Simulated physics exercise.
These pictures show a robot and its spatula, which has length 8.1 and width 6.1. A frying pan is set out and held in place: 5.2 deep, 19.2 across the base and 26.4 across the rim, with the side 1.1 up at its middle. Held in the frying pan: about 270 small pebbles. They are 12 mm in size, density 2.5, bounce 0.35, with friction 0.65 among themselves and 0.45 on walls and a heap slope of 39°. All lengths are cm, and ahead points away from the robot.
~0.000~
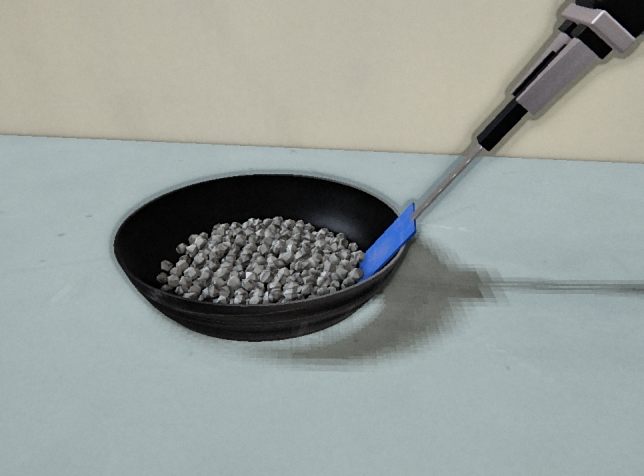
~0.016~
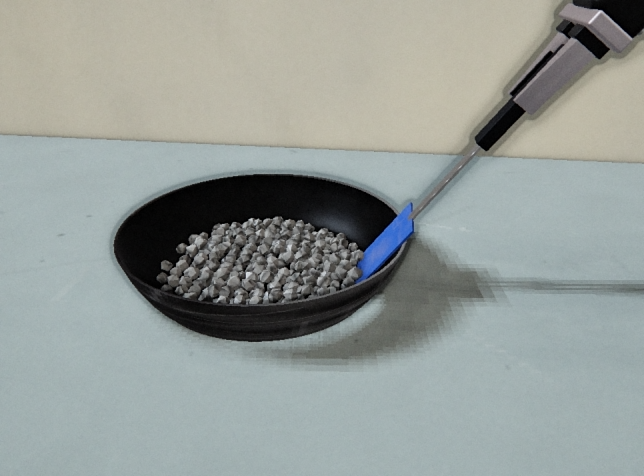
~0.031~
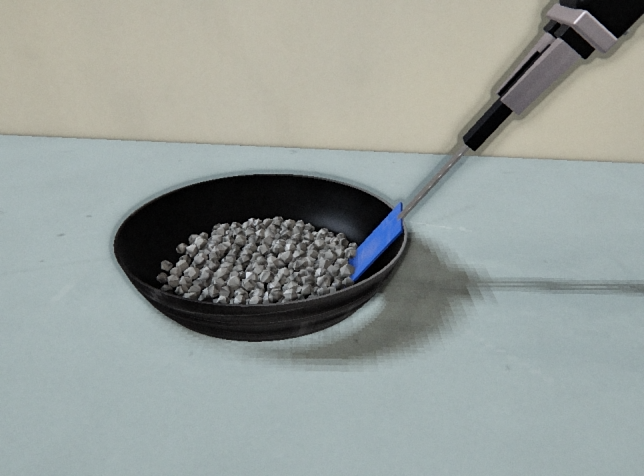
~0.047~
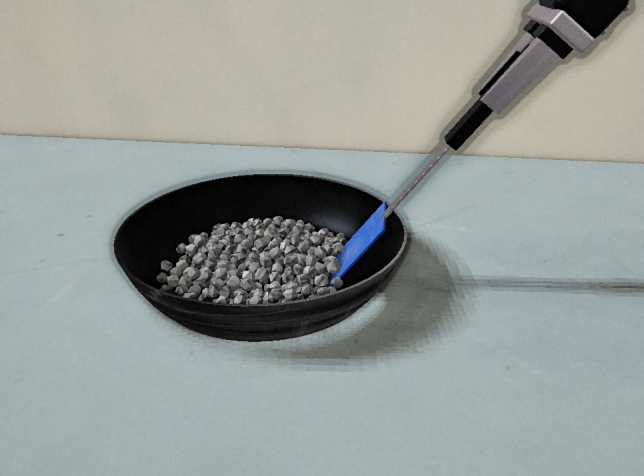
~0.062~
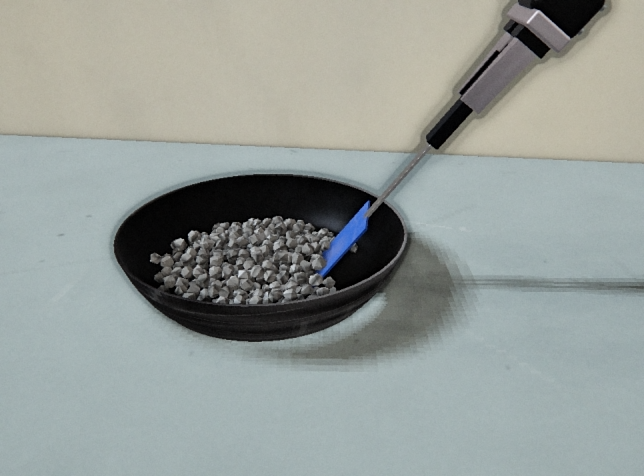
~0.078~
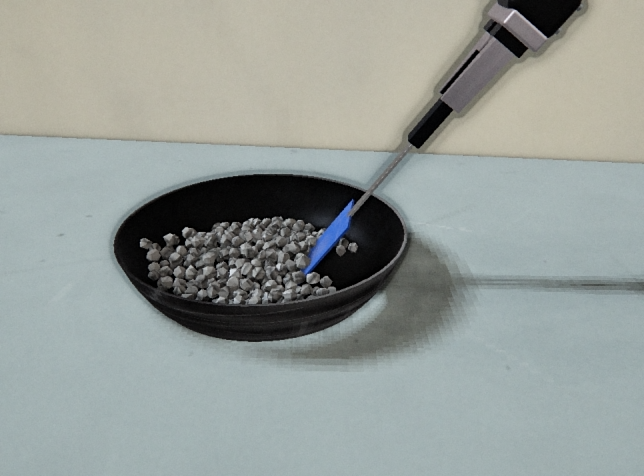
A blue spatula held by a robot pushes small gray pebbles leftward in a black frying pan.
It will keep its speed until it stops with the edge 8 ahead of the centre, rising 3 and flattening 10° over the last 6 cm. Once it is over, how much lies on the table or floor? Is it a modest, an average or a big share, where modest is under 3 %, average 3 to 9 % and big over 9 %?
Average.
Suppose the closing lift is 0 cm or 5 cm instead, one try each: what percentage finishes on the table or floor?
0 and 10 per cent.
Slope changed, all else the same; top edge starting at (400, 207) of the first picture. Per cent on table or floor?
I'd estimate close to 5 per cent.
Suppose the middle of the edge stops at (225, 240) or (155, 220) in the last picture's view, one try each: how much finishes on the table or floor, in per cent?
Some 0 and 20 per cent.
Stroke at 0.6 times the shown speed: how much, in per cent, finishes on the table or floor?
Estimate: Approx. 0 %.
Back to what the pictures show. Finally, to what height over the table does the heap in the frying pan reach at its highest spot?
Peak at rest, approximately 6.0 centimetres.
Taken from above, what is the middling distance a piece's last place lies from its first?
Distance: Around 3 cm.
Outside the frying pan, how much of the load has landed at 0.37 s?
About 4 per cent.
After 0.12 s, sloping 54°, highest piece 6 above the table; 270 in the frying pan.
After 0.15 s, sloping 50°, highest piece 7 above the table; 270 in the frying pan.
After 0.37 s, sloping 44°, highest piece 7 above the table; 254 in the frying pan, 11 on the table or floor, 5 on the blade or in flight.
After 1.42 s, sloping 44°, highest piece 5 above the table; 254 in the frying pan, 16 on the table or floor.
At rest, 254 in the frying pan, 16 on the table or floor. That is 6 % on the table or floor.
